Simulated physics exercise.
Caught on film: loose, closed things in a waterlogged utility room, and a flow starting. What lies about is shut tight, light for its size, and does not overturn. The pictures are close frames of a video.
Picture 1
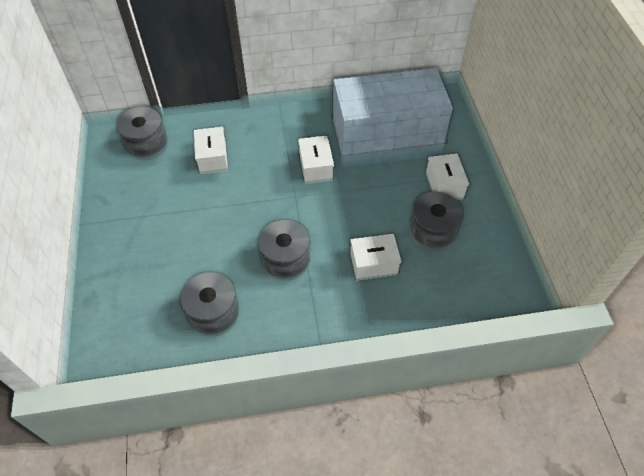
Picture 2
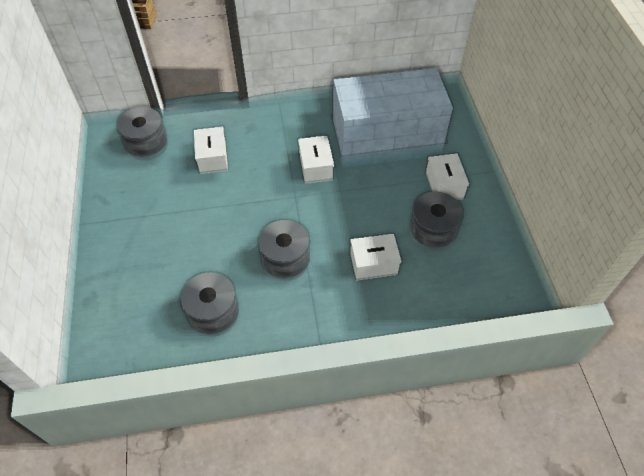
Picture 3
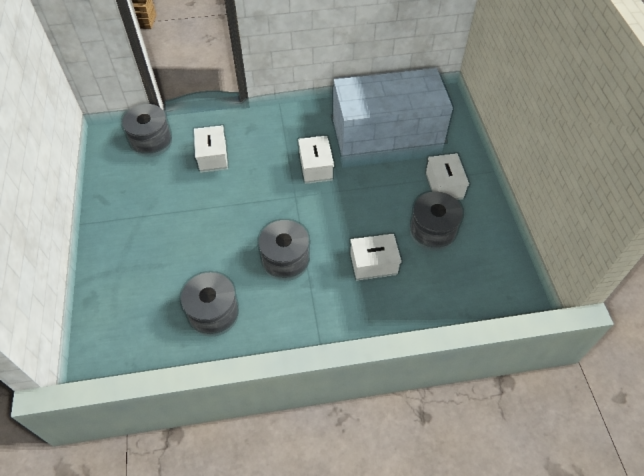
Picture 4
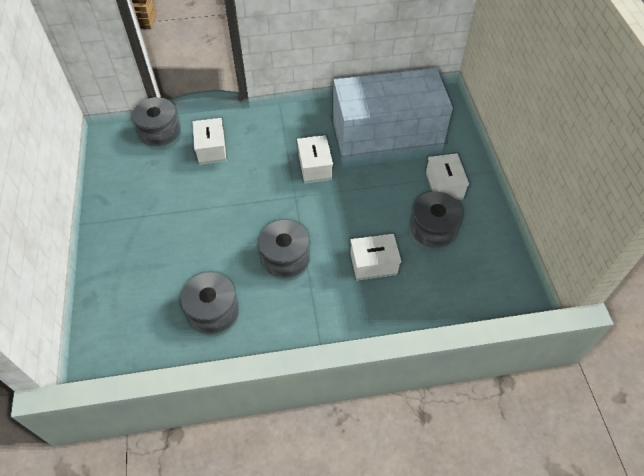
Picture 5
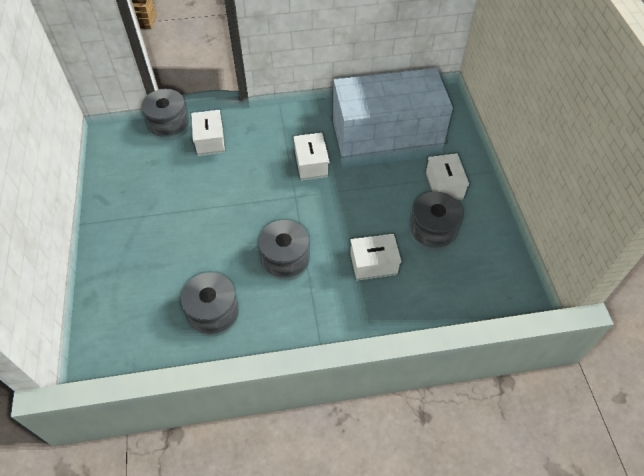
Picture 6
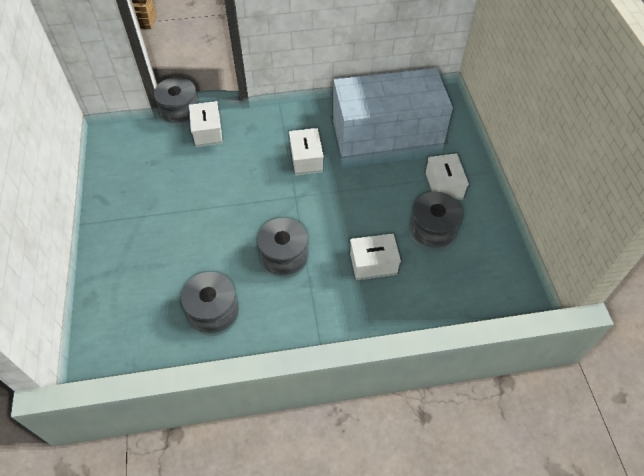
A dark door at the back of a walled room flooded with teal water gives way to an open doorway, seen from a fixed high angle. Four dark, round spool-like tubs and four small white boxes with black slots sit in the water near a pale blue block at back right. The back-left tub drifts right and back to the doorway, then the nearby white box and the middle one edge backward.
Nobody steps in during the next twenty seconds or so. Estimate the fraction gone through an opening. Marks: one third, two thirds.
Share: Between one and two thirds.
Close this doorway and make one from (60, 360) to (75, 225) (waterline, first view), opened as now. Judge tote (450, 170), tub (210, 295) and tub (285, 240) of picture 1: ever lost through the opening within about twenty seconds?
As listed: Still in, through, out.
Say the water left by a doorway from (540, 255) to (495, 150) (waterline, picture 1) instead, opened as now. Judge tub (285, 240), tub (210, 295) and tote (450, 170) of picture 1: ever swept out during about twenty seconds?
In that order: Yes, inside, yes.
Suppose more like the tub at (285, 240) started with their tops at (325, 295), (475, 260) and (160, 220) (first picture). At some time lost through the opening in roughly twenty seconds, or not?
One after the other: Kept in, left behind, through.
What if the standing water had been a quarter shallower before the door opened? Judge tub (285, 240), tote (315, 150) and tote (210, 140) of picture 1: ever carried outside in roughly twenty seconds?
One after the other: Kept in, gone, out.
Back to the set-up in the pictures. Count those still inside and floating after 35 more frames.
4 of them.
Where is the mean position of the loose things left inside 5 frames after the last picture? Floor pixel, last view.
Roughly at (326, 227).
A moment on, 2 of 8 are out; 6 afloat.
Next, 3 of 8 are out; 5 afloat.
Later, 4 of 8 are out; 4 afloat.
In the end, 4 of 8 are out; 4 afloat.
